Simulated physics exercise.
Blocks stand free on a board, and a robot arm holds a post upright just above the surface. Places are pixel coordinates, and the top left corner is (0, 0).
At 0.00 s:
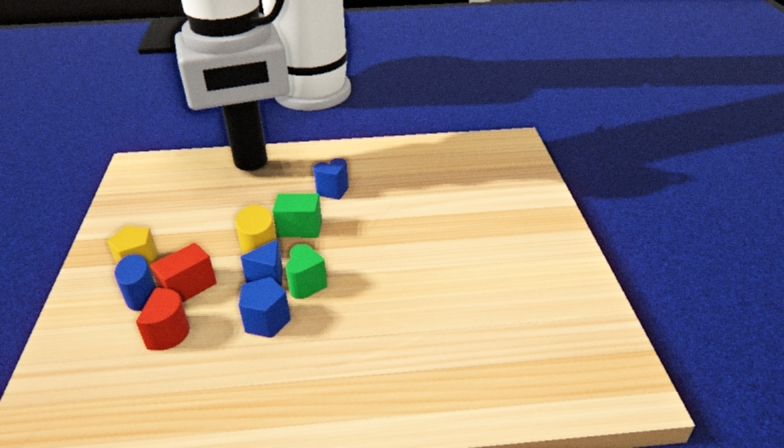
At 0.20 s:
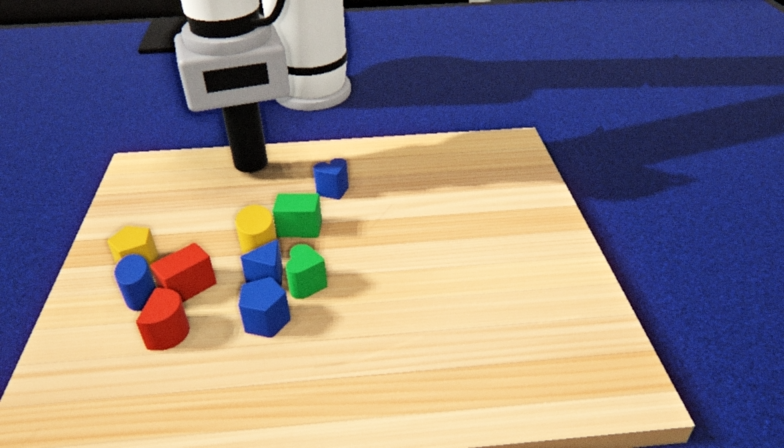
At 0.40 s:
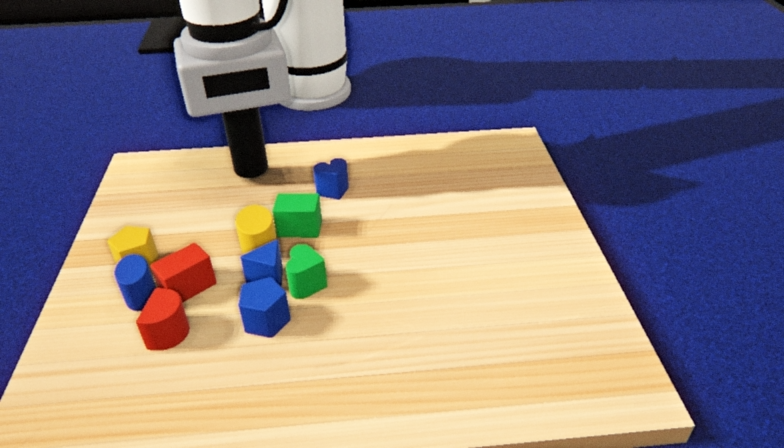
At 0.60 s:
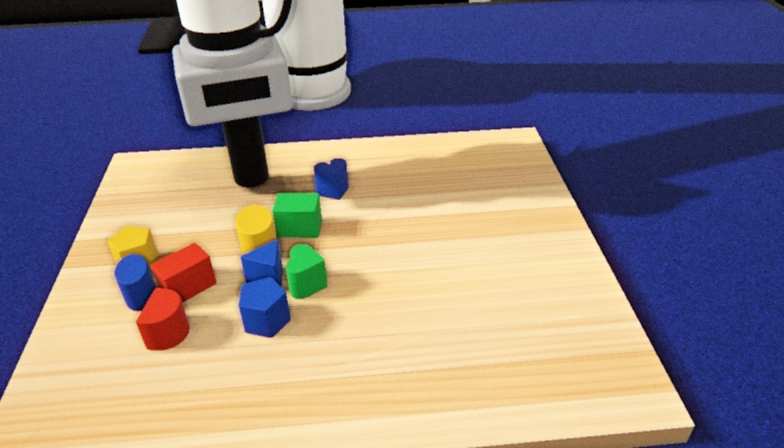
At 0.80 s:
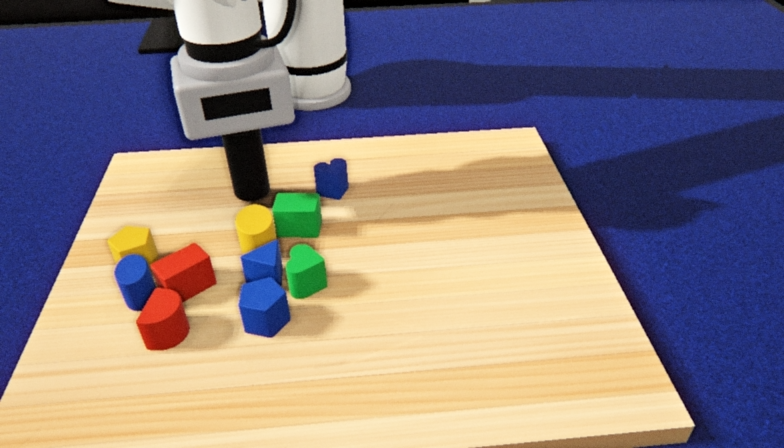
A robot arm moves its black post slightly toward the yellow block on a wooden board.
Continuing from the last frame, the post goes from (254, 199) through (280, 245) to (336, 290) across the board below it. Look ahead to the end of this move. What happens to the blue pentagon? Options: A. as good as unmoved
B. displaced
I choose A.
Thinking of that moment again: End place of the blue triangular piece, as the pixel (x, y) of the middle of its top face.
Its top face will be centred at roughly (272, 267).
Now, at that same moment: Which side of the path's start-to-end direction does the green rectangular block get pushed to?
Sideways shift: Left.
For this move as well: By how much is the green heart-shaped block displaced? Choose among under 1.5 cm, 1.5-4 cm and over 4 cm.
The block shifts more than 4 cm.
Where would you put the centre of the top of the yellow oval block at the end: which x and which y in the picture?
Its top centre lands on (250, 253).
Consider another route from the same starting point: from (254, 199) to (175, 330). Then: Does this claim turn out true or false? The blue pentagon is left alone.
Verdict: True.
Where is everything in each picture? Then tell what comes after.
The first frame shows post's lower end at (251, 163); yellow oval block at (254, 218); blue pentagon at (261, 293); blue triangular piece at (264, 253); green rectangular block at (296, 202); green heart-shaped block at (303, 258).
The second frame shows post at (251, 165); blocks still.
The third frame shows post at (252, 170); blocks still.
The fourth frame shows post at (252, 179); blocks still.
The fifth frame shows post at (253, 192); yellow oval block at (254, 218); blue pentagon at (261, 293); blue triangular piece at (264, 253); green rectangular block at (296, 202); green heart-shaped block at (303, 258).
The first path, step by step. One third of the way, post at (268, 223); yellow oval block at (255, 231), turned 15° clockwise; green rectangular block at (306, 206).
Two thirds of the way, post at (295, 254); yellow oval block at (250, 253), turned 85° clockwise; blue triangular piece at (272, 267); green rectangular block at (323, 211), turned 40° anticlockwise.
At the end, post at (335, 283); yellow oval block at (250, 253), turned 85° clockwise; blue pentagon still; blue triangular piece at (272, 267); green rectangular block at (323, 211), turned 40° anticlockwise; green heart-shaped block at (320, 290), turned 75° clockwise.
